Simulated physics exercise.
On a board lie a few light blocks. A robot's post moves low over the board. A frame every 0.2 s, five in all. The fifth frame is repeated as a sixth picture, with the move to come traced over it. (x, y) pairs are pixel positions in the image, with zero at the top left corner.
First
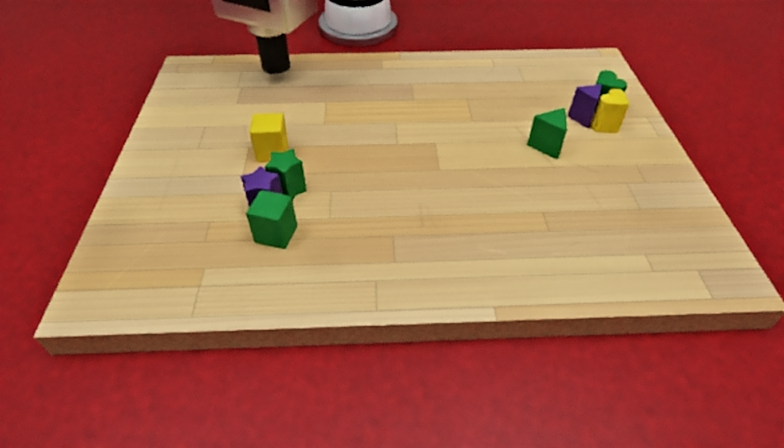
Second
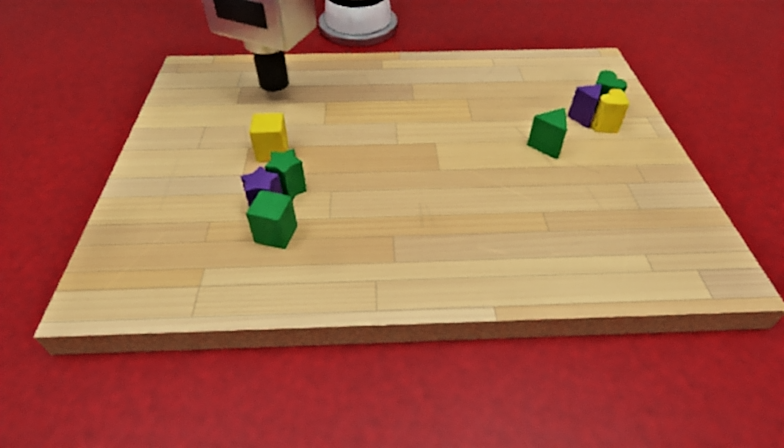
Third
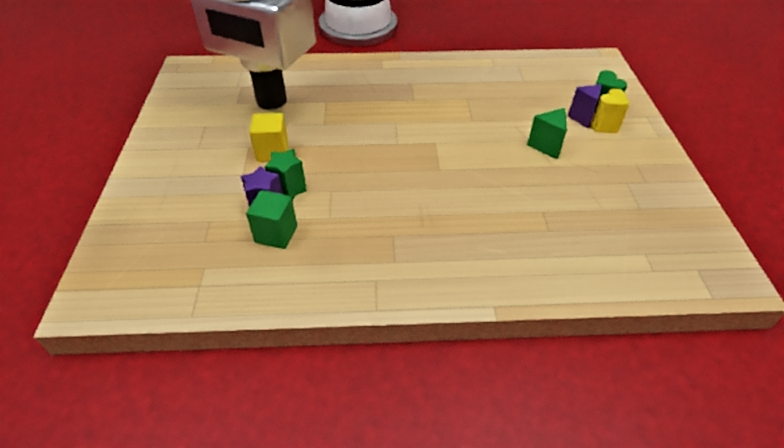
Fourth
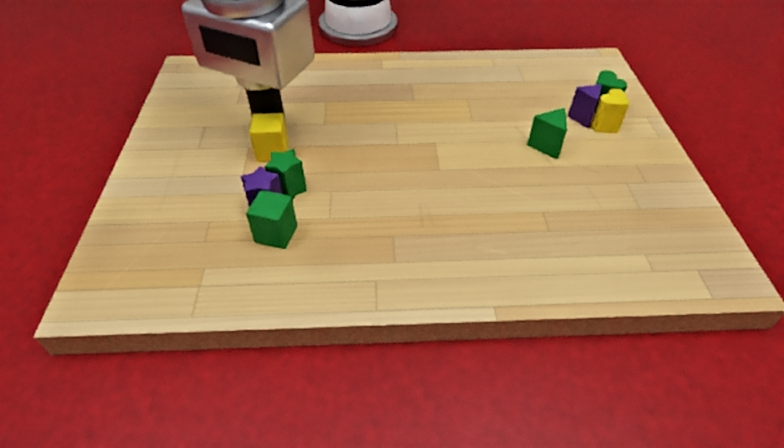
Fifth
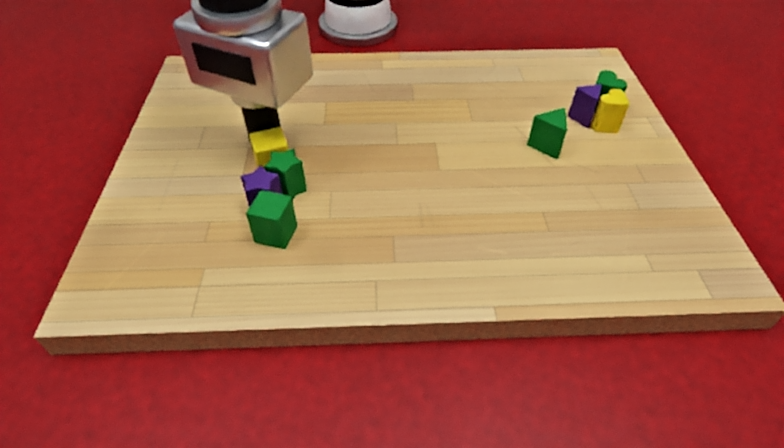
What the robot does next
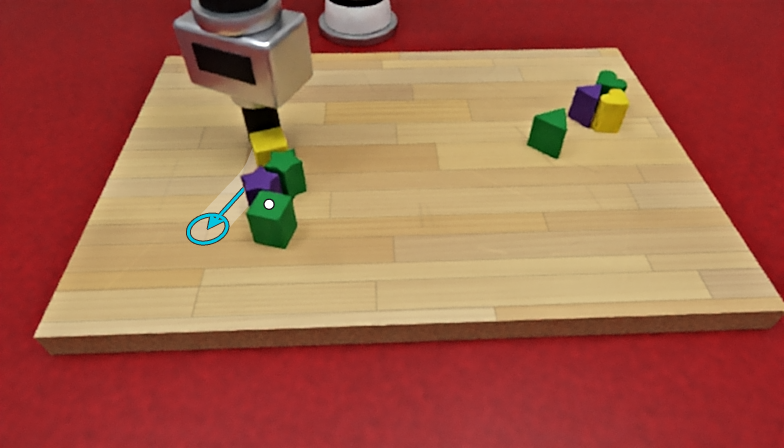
The clip opens on a wooden board with small green, purple and yellow blocks grouped at left and right, a robot's dark post near the back edge. The post moves forward over the board to the yellow block on the left, then pushes it slightly toward the neighbouring green star-shaped block.
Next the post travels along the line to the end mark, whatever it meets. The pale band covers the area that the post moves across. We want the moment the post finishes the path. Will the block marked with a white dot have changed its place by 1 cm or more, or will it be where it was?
It's moved.
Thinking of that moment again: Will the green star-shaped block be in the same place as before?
I believe not.
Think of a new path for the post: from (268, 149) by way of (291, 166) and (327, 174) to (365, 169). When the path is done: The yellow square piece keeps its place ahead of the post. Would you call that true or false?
That is false.
The line goes from (268, 149) over (246, 187) to (208, 229); the dot is on the green square piece.
What follows on the original path. One third of the way, post at (253, 162); purple star-shaped block at (261, 189), turned 25° clockwise; yellow square piece at (263, 164), turned 25° anticlockwise; green square piece at (268, 216), turned 15° anticlockwise; green star-shaped block at (295, 172), turned 45° anticlockwise.
Two thirds of the way, post at (229, 189); purple star-shaped block at (261, 201), turned 45° clockwise; yellow square piece at (260, 175), turned 45° anticlockwise; green square piece at (267, 226), turned 40° anticlockwise; green star-shaped block at (296, 175), turned 60° anticlockwise.
At the end, post at (203, 217); purple star-shaped block at (261, 201), turned 45° clockwise; yellow square piece at (260, 175), turned 45° anticlockwise; green square piece at (267, 226), turned 40° anticlockwise; green star-shaped block at (296, 175), turned 60° anticlockwise.
